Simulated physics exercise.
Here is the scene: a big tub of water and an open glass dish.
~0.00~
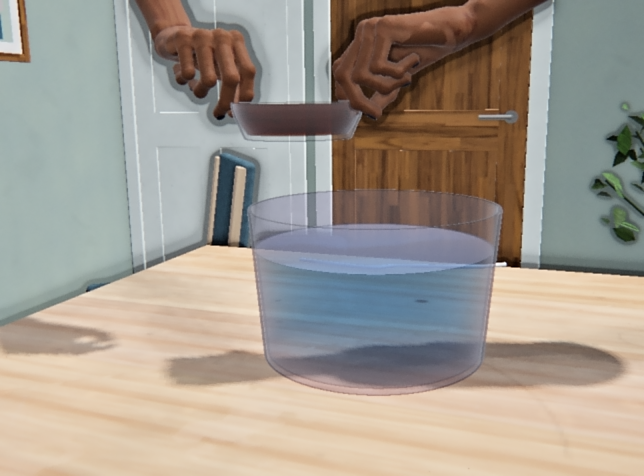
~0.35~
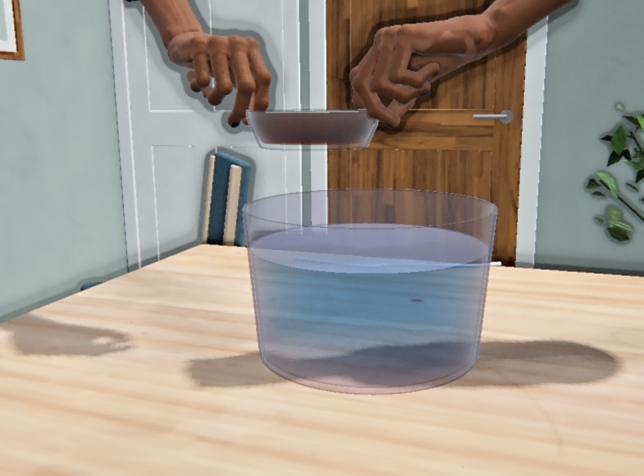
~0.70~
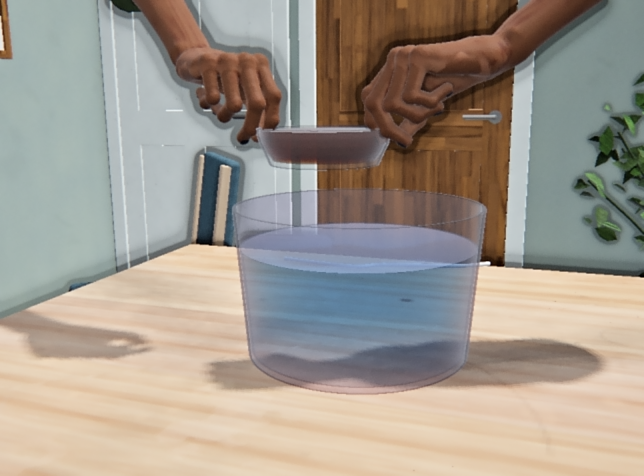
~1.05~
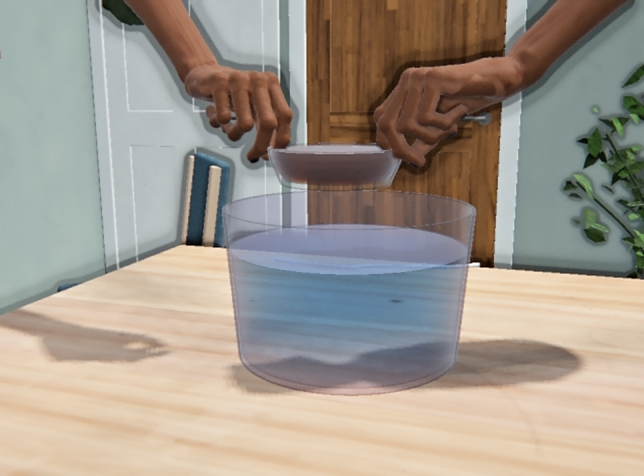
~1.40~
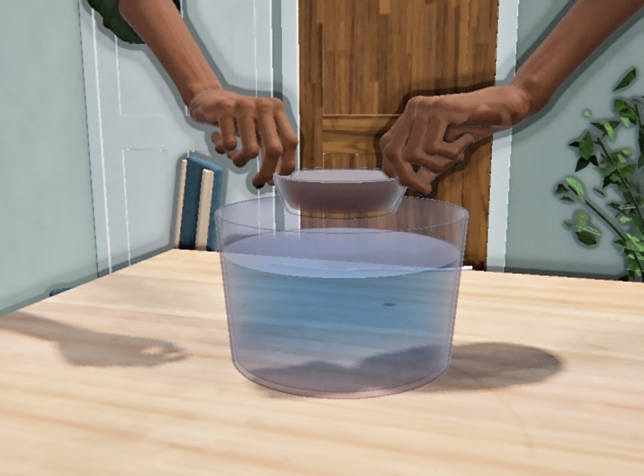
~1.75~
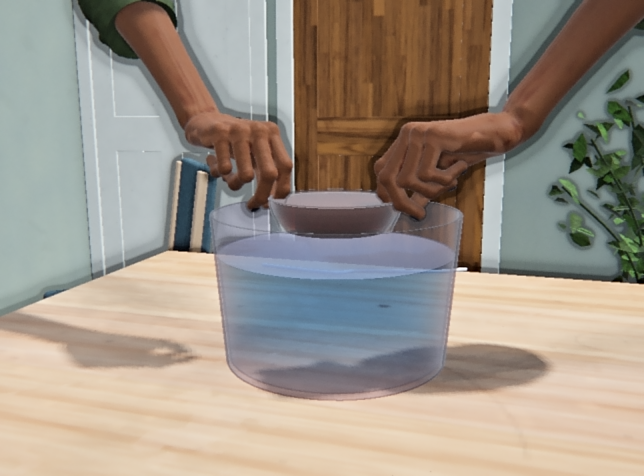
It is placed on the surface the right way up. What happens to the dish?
It goes under.
After 2.2 s, the dish dips into the water.
After 2.8 s, water pours in over its rim.
After 5.0 s, the dish lies on the bottom.
